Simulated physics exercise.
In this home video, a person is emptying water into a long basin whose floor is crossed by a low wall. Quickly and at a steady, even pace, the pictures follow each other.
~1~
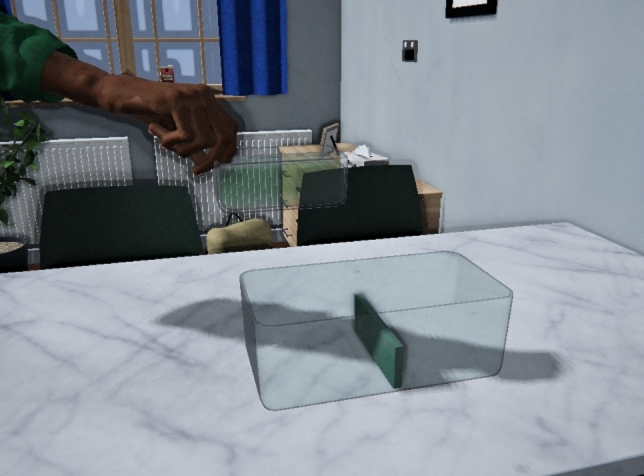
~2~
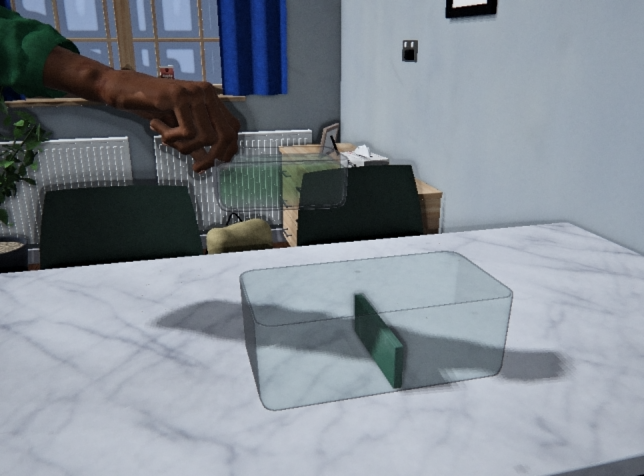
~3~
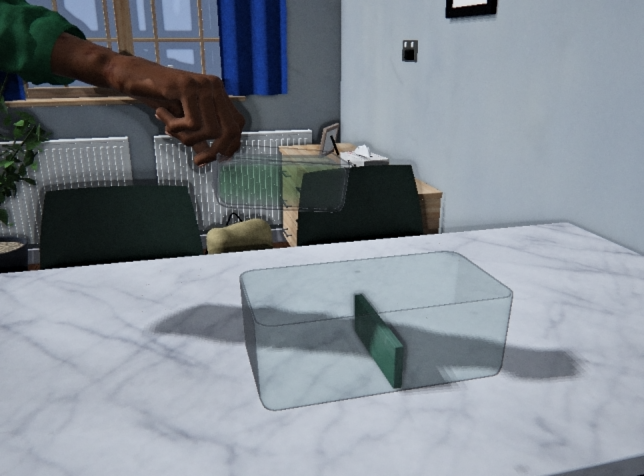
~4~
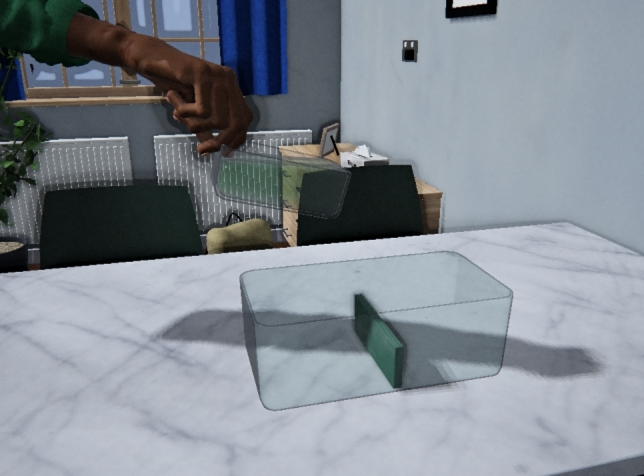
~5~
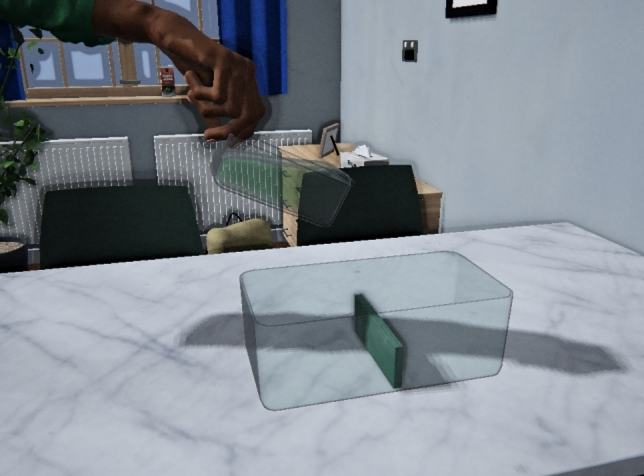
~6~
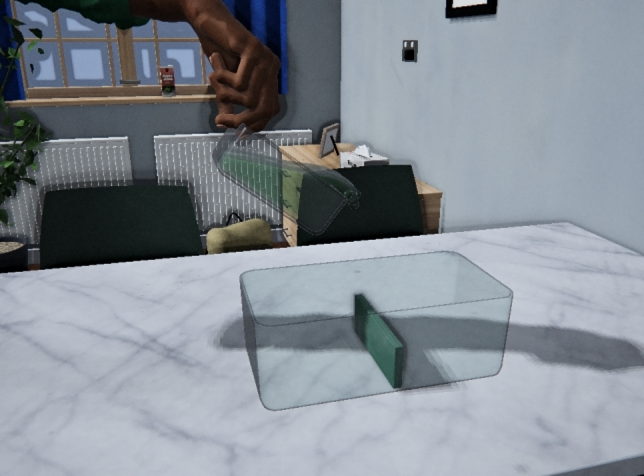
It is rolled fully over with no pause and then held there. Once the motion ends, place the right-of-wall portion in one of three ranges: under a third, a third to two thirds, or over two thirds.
The share right of the wall ends up within a third to two thirds.
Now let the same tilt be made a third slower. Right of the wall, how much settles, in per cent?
It comes to some 65 in a hundred.
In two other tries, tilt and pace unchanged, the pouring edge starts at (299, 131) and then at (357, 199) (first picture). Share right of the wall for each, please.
Start one gives some 5 %, start two some 50 %.
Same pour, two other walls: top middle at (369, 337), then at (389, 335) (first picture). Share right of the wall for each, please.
Try 1: About 65 percent; try 2: About 25 percent.
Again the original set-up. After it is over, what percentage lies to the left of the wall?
It comes to about 55 per cent.
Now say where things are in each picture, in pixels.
It leans 0°; its right rim is at (338, 153); the water meets the walls at (215, 164) and (335, 158); the long basin's rim runs from (247, 298) to (484, 272); the wall's top is at (377, 319), in the first frame.
It leans 2°; its right rim is at (339, 154); the water meets the walls at (215, 163) and (336, 159), in the second frame.
It leans 7°; its right rim is at (340, 160); the water meets the walls at (217, 160) and (337, 161), in the third frame.
It leans 15°; its right rim is at (341, 168); the water meets the walls at (218, 159) and (339, 164), in the fourth frame.
It leans 25°; its right rim is at (341, 180); the water meets the walls at (217, 158) and (333, 169); 4 per cent is over the edge, in the fifth frame.
It leans 38°; its right rim is at (338, 193); the water meets the walls at (217, 155) and (321, 174); 11 per cent is over the edge, in the sixth frame.
A moment on, the oblong tub is tipped right over and 6 per cent is still to pour, 26 is left of the wall and 39 right of it.
Next, the oblong tub is tipped right over and 0 per cent is still to pour, 52 is left of the wall and 44 right of it.
Then the oblong tub is tipped right over and 0 per cent is still to pour, 53 is left of the wall and 44 right of it.
Later the oblong tub is tipped right over and 0 per cent is still to pour, 53 is left of the wall and 44 right of it.
In the end 53 per cent lies left of the wall, 44 right of it and 2 outside.
